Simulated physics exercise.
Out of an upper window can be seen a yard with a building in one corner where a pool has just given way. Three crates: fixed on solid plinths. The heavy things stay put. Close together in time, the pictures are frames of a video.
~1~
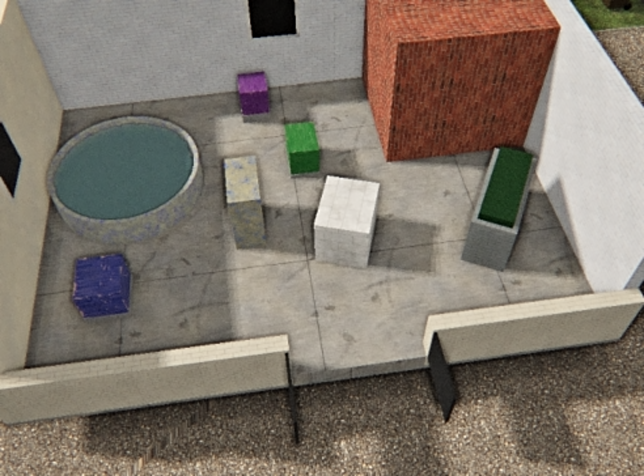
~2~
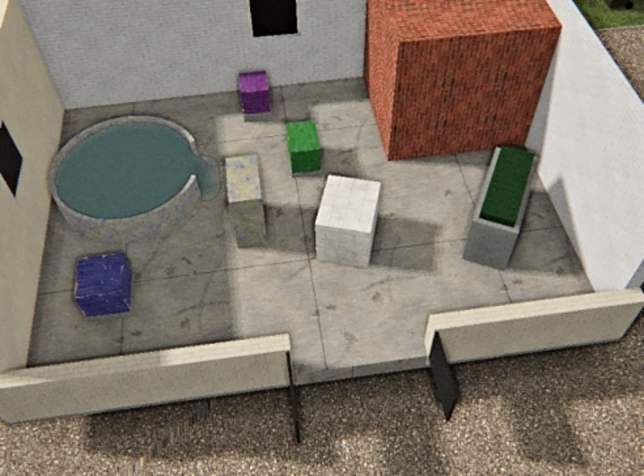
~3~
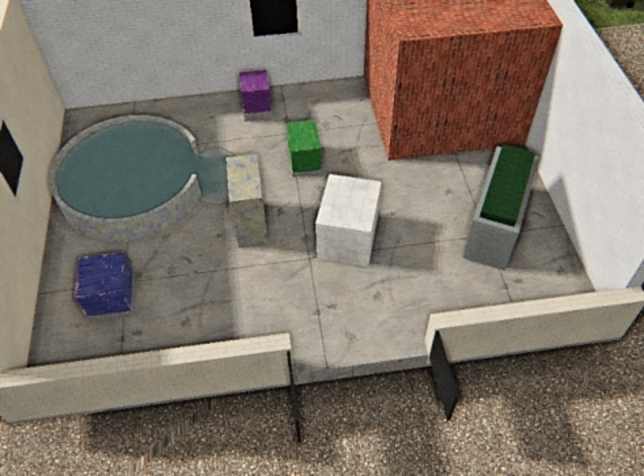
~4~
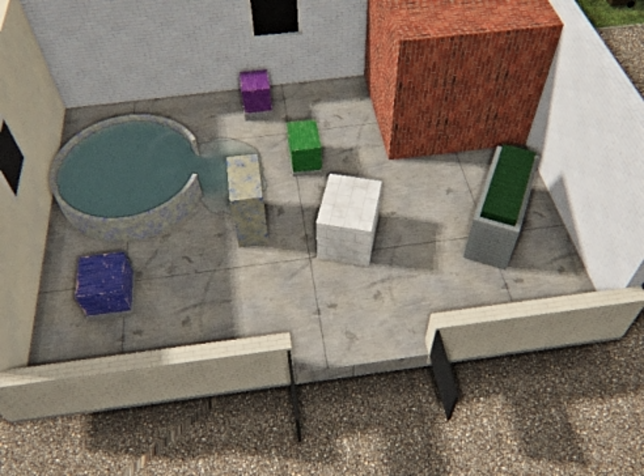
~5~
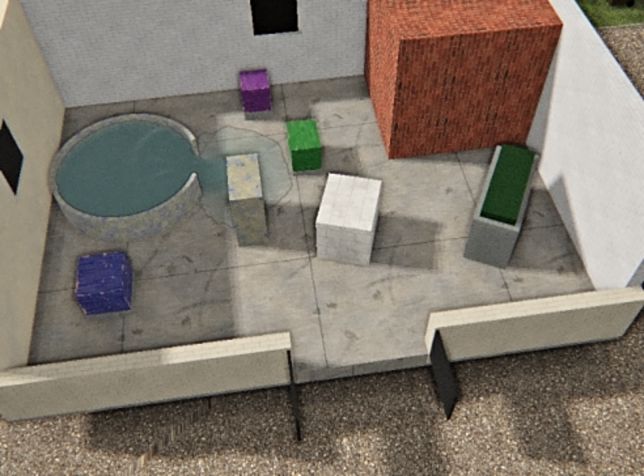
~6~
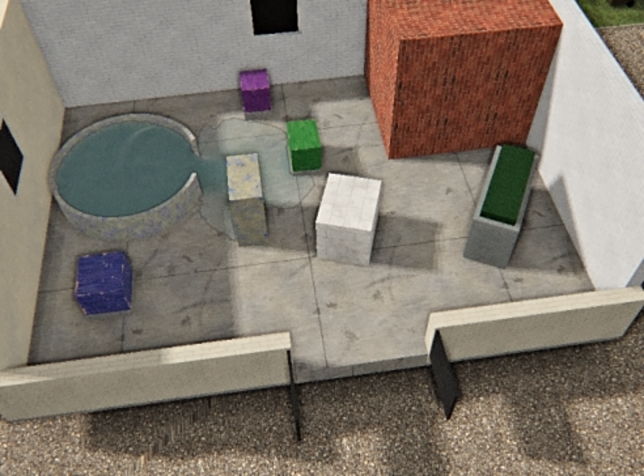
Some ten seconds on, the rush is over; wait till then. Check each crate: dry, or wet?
Checked: Purple crate dry, blue crate dry, green crate wet.
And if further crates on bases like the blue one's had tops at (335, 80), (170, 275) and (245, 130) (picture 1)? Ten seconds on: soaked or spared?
Stays clear, stays clear, gets flooded.
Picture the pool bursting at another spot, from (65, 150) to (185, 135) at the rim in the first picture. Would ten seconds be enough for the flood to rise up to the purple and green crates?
In that case the purple crate is flooded and the green crate is flooded.
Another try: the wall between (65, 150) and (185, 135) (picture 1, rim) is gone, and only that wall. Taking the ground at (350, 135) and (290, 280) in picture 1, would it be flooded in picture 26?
Submerged, waterless.
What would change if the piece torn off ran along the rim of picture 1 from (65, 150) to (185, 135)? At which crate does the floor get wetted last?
It's the one in blue.
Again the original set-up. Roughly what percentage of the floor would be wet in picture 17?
Close to 25 percent, by my reckoning.
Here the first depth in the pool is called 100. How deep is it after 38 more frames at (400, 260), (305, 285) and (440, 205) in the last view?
Going in order, that's 4, 4 and 8 %.
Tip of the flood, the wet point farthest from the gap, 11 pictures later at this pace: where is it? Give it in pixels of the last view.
Front's tip: Near (457, 211).
A moment on, water covers 15 % of the floor; the purple crate water round its plinth, the blue crate not reached, the green crate water round its plinth.
Next, water covers 25 % of the floor; the purple crate water round its plinth, the blue crate not reached, the green crate water round its plinth.
Then, water covers 40 % of the floor; the purple crate water round its plinth, the blue crate not reached, the green crate water round its plinth.
Later, water covers 65 % of the floor; the purple crate water round its plinth, the blue crate water round its plinth, the green crate water round its plinth.
In the end, water covers 90 % of the floor; the purple crate stayed above the water, the blue crate stayed above the water, the green crate was topped.
